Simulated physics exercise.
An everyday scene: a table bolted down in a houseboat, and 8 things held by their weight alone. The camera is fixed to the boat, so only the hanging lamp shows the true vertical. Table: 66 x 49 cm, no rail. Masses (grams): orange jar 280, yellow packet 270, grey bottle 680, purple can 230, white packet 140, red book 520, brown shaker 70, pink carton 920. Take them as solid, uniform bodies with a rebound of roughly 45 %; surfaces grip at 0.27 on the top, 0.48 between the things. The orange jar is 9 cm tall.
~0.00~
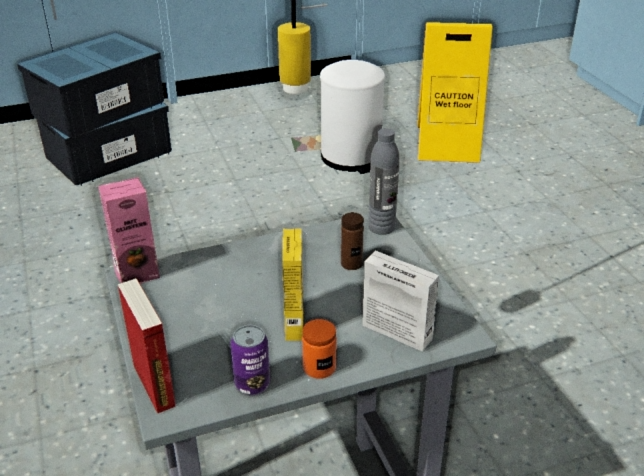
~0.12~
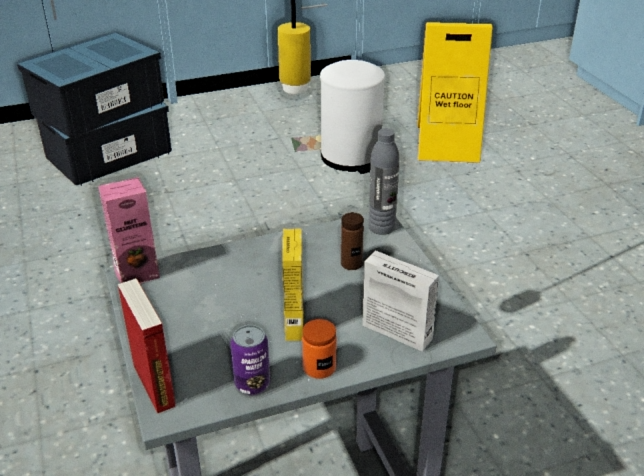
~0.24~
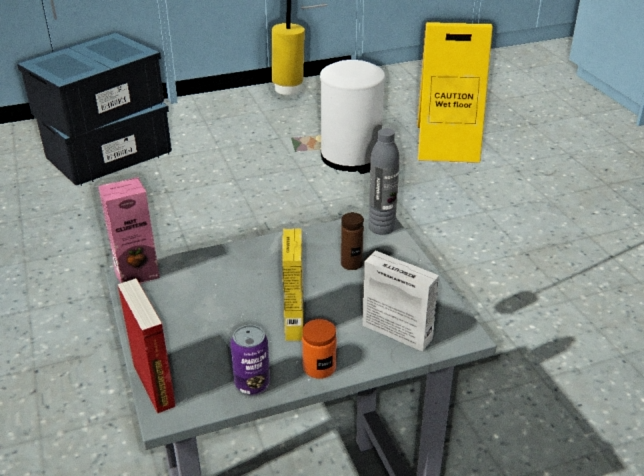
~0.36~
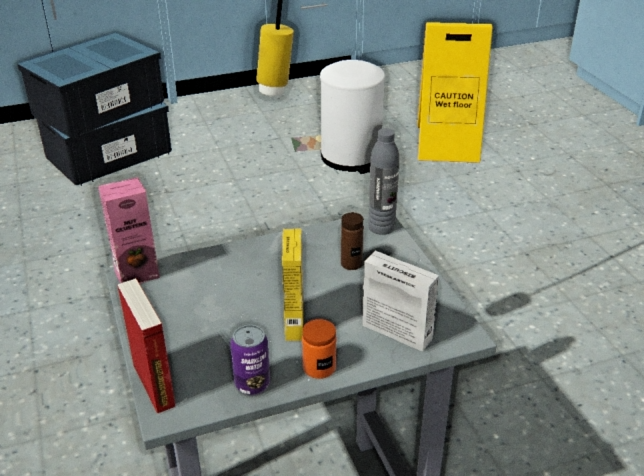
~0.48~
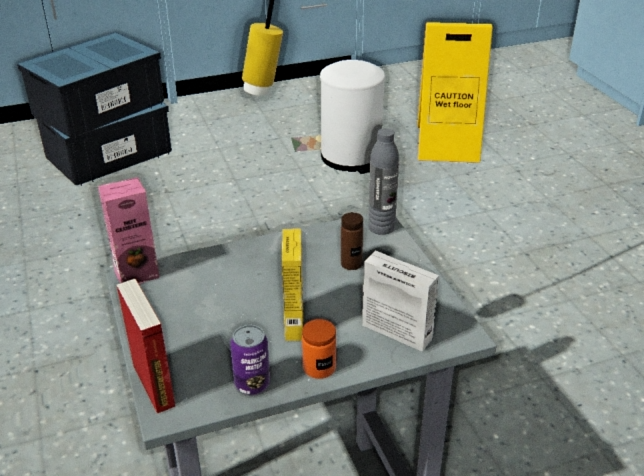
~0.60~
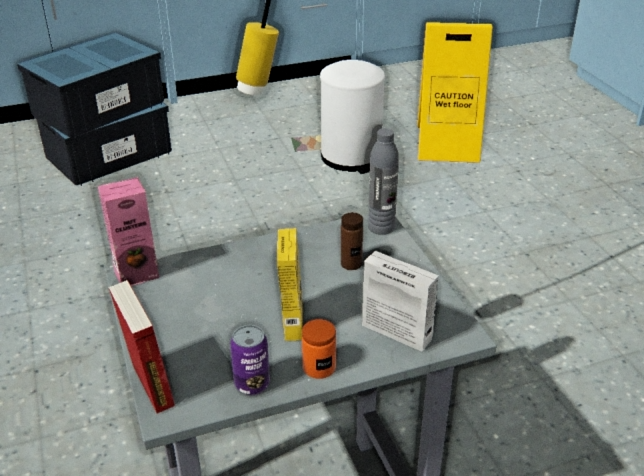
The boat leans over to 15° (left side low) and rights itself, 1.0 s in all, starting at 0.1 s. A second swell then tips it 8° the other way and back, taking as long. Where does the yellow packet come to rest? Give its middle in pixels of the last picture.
Resting place of the yellow packet: (195, 316).
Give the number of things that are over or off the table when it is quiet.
That comes to 2.
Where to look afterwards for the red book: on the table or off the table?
The red book ends off the table.
After 0.90 s, floor tilted 5°, left side down; red book now off the table; yellow packet 61° off its base near (243, 301).
After 1.10 s, boat level; yellow packet on its side near (204, 314).
After 1.40 s, floor tilted 5°, right side down; yellow packet on its side near (194, 317).
In the end (2.6 s), off the table, red book; toppled on the table, yellow packet; the other 6 under 5 cm from the start. At the end, from the last picture's camera, yellow packet near (195, 316).
